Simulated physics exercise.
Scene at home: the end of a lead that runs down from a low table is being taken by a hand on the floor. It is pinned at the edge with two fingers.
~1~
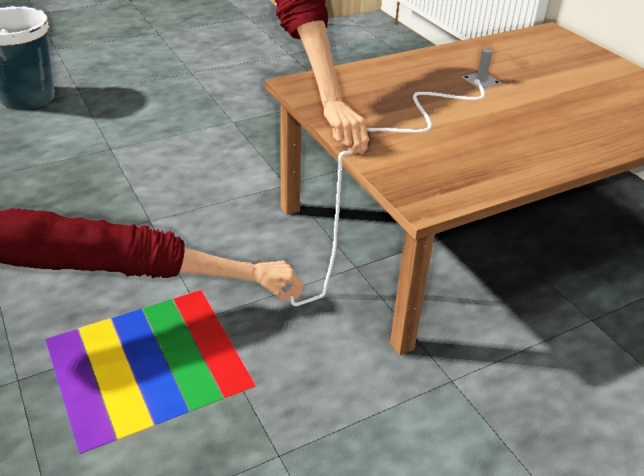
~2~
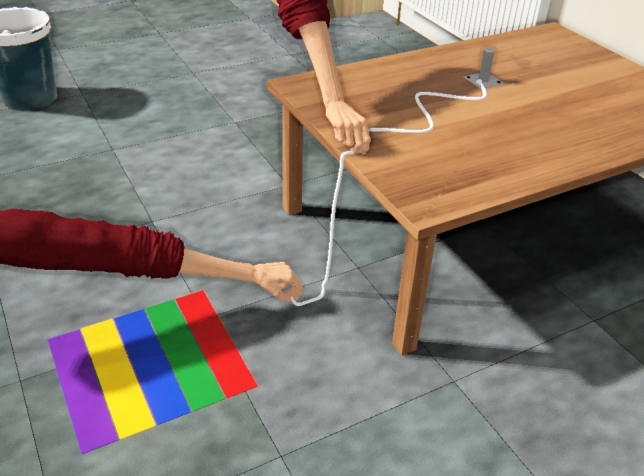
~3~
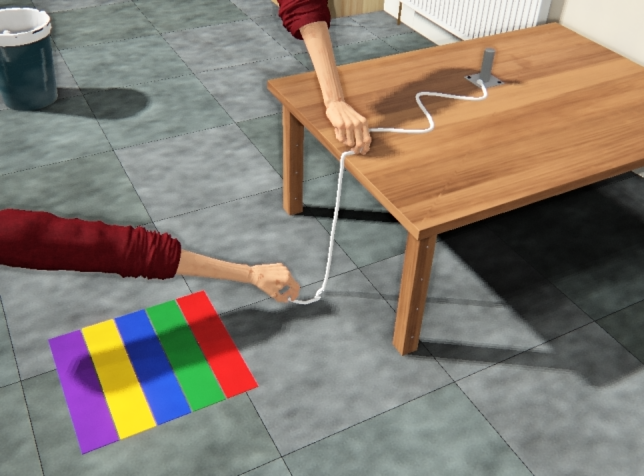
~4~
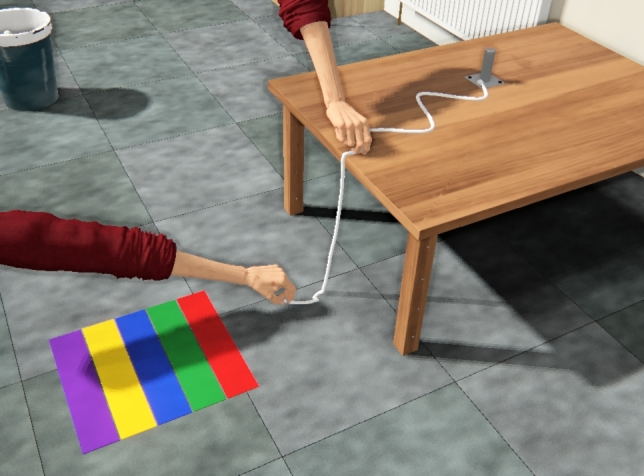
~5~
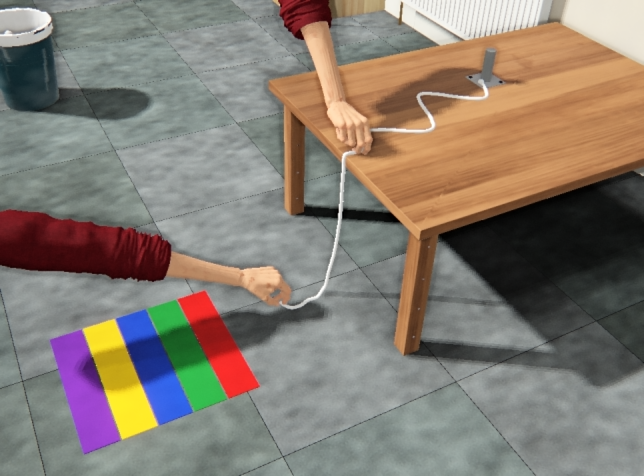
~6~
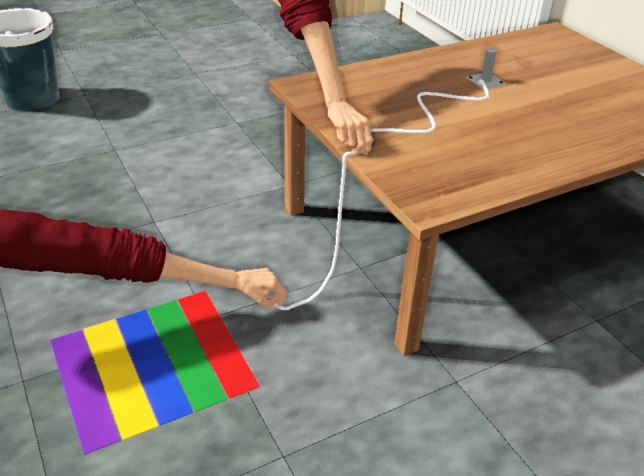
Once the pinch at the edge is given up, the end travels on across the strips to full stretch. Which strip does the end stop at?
The purple one.
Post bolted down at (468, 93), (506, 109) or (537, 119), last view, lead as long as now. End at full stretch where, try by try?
(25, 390), (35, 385) and (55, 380), roughly.
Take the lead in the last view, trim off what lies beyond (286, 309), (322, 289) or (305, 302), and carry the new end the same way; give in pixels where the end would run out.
In that order: (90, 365), (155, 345) and (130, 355).
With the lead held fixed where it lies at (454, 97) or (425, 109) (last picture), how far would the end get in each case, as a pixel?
It ends up at (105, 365) the first time and at (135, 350) the second time.
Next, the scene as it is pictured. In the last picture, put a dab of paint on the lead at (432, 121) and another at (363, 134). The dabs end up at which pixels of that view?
First: (369, 129). Second: (299, 176).
Soon after, end near (133, 353); over blue.
After that, end near (95, 366); over purple.
At the stop, end near (73, 373); over purple. It gets as far as the purple strip.
